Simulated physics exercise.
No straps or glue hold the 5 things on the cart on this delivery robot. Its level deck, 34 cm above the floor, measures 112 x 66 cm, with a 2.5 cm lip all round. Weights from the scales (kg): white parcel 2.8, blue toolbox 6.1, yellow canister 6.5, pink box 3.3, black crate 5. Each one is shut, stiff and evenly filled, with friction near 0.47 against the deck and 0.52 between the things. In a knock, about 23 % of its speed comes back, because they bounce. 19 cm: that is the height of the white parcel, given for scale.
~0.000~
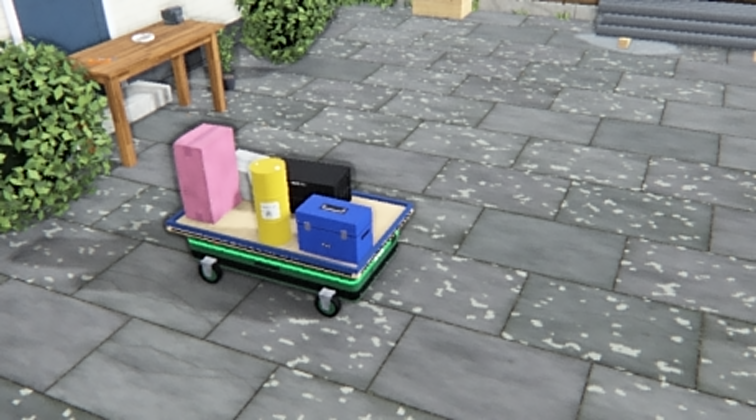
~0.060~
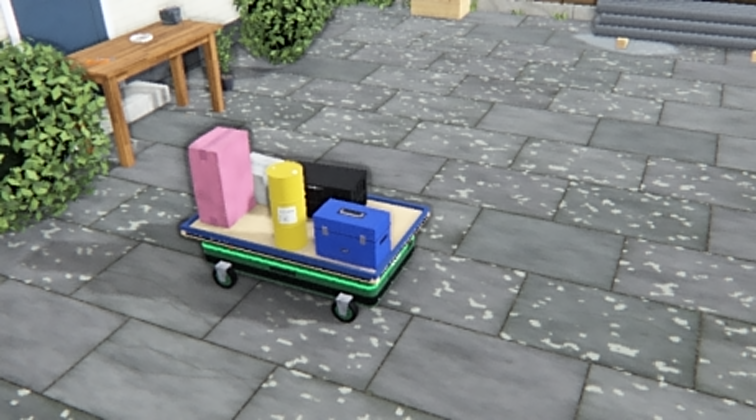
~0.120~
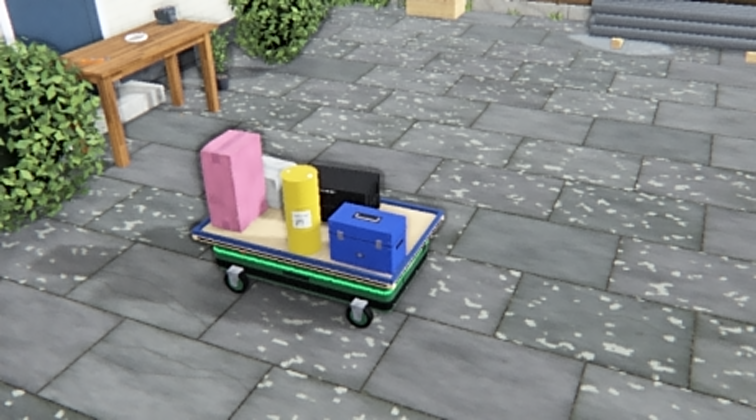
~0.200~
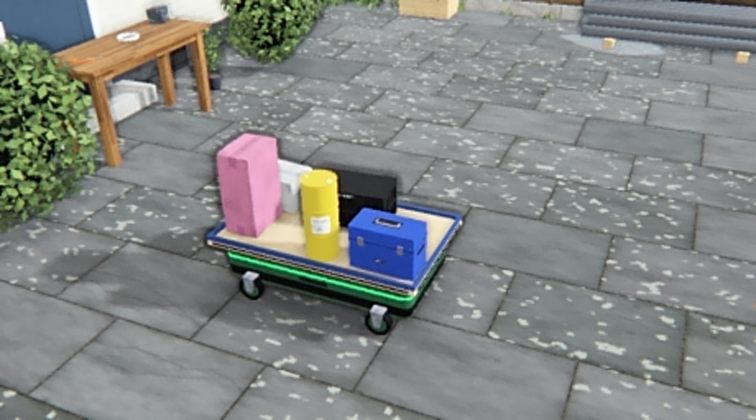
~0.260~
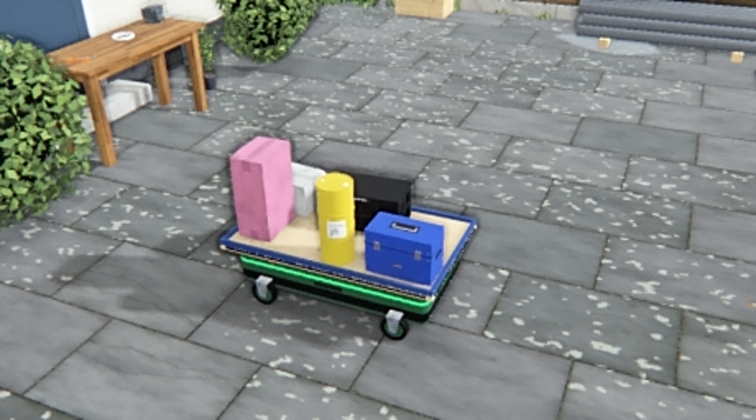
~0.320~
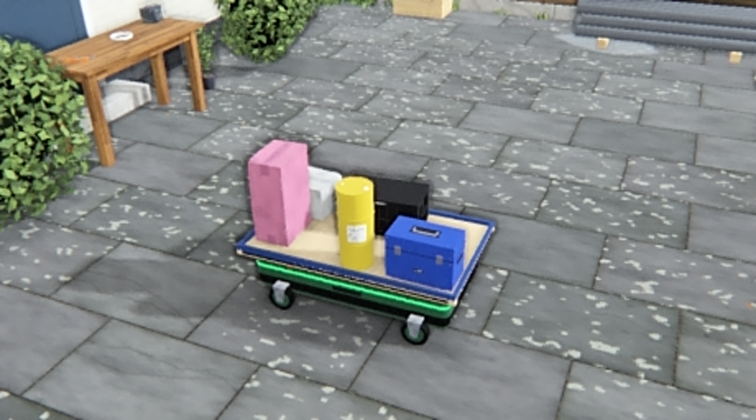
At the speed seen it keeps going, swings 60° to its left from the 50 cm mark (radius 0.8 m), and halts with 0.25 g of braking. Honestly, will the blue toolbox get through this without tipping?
No.
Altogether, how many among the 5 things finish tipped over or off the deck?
Tally: 2.
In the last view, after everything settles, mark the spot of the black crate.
About (615, 141).
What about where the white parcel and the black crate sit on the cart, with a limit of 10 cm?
As for the white parcel, it remains where it was, and the black crate winds up somewhere else.
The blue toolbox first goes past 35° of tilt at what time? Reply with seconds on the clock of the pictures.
Roughly at the 0.5 s mark.
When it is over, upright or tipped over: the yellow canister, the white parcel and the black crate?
Well, the yellow canister tumbles down, the white parcel holds steady, and the black crate holds steady.
After 0.52 s, cart 94 cm along, turned 21°; blue toolbox 30° off upright near (519, 241); yellow canister 21° off upright; black crate moved 8 cm.
After 0.72 s, cart 130 cm along, turned 46°; blue toolbox and yellow canister now off the deck; black crate moved 16 cm.
After 1.02 s, cart 182 cm along, turned 60°; black crate moved 18 cm.
After 1.32 s, cart 217 cm along, turned 60°; black crate moved 18 cm.
In the end (2.1 s), off the deck and tipped over, blue toolbox and yellow canister; not toppled but over 10 cm from the start, black crate; the other 2 under 10 cm from the start. In the last view, blue toolbox near (684, 241).
